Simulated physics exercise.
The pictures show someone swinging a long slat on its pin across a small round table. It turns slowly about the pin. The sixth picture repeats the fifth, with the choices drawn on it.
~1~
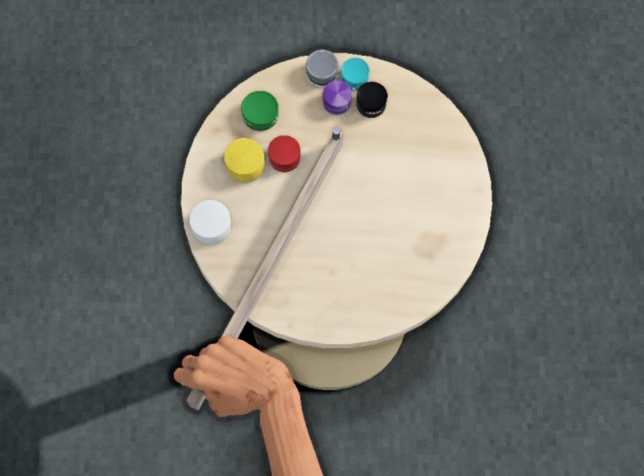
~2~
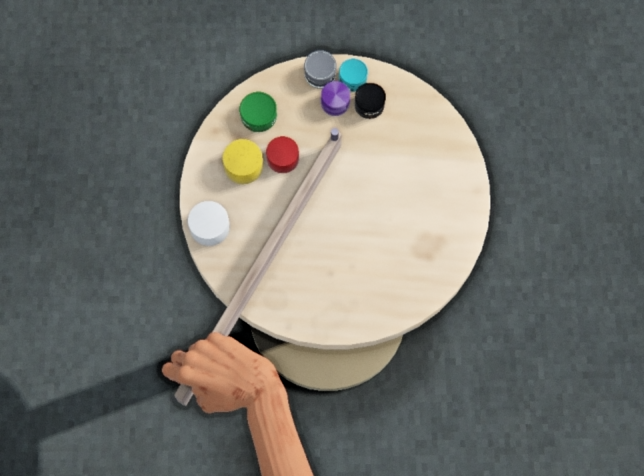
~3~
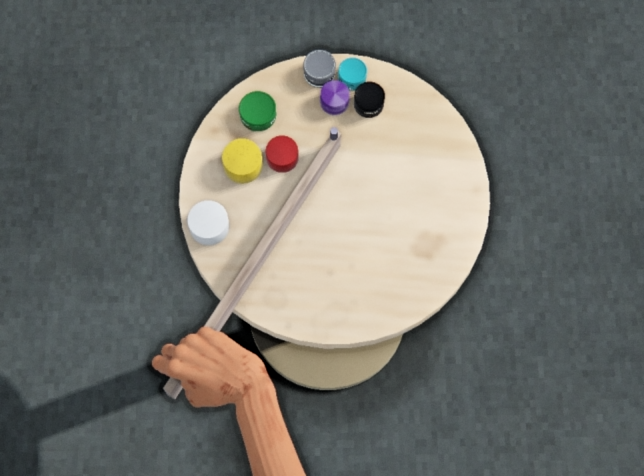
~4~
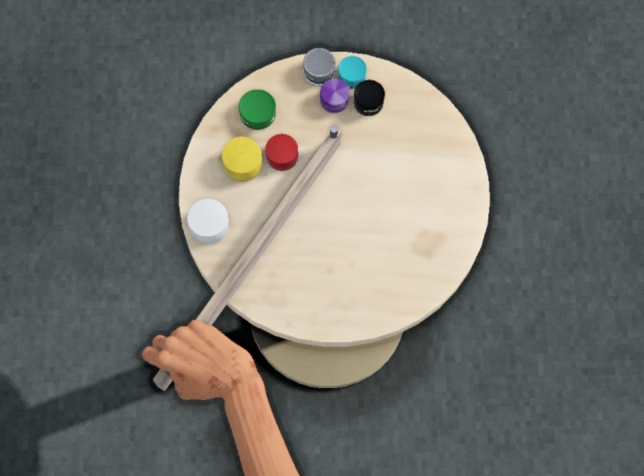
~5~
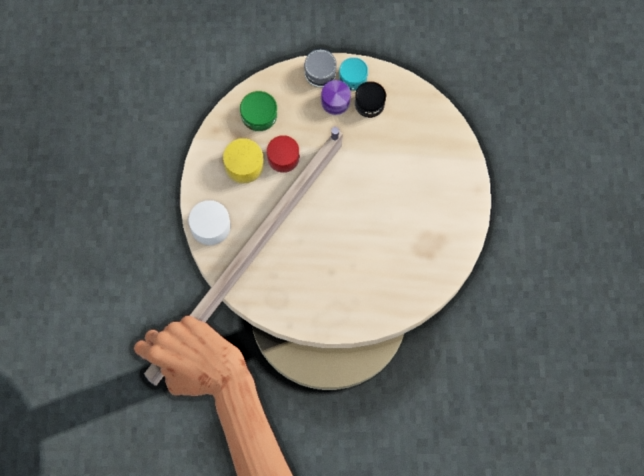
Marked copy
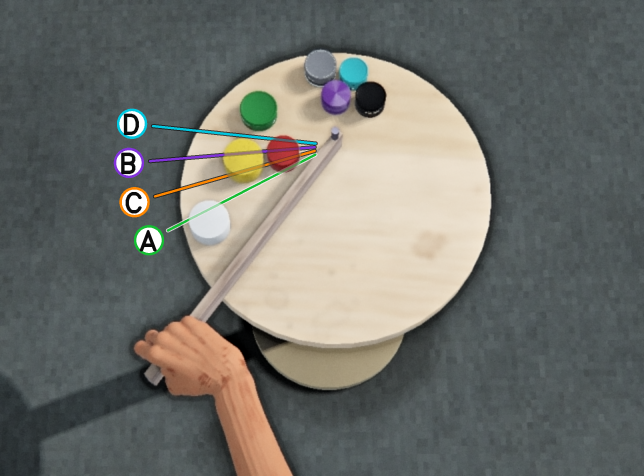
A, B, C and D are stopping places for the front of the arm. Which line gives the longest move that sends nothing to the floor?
A is the last safe line.
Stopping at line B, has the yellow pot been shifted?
Yes.
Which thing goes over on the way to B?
It is the white tin.
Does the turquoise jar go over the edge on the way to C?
No.
On the marked copy, A at (242, 192); B at (233, 154); C at (235, 173); D at (234, 135).
Following A. Soon after the start, arm (259, 205); grey tin (321, 69); white tin (210, 223).
Later, arm (247, 191); white tin (194, 205); grey tin (321, 69).
In the end, arm (243, 184); white tin (187, 195); red pot (281, 151); nothing has fallen.
As for the rest, B drops the white tin; C drops the white tin; D drops the white tin.
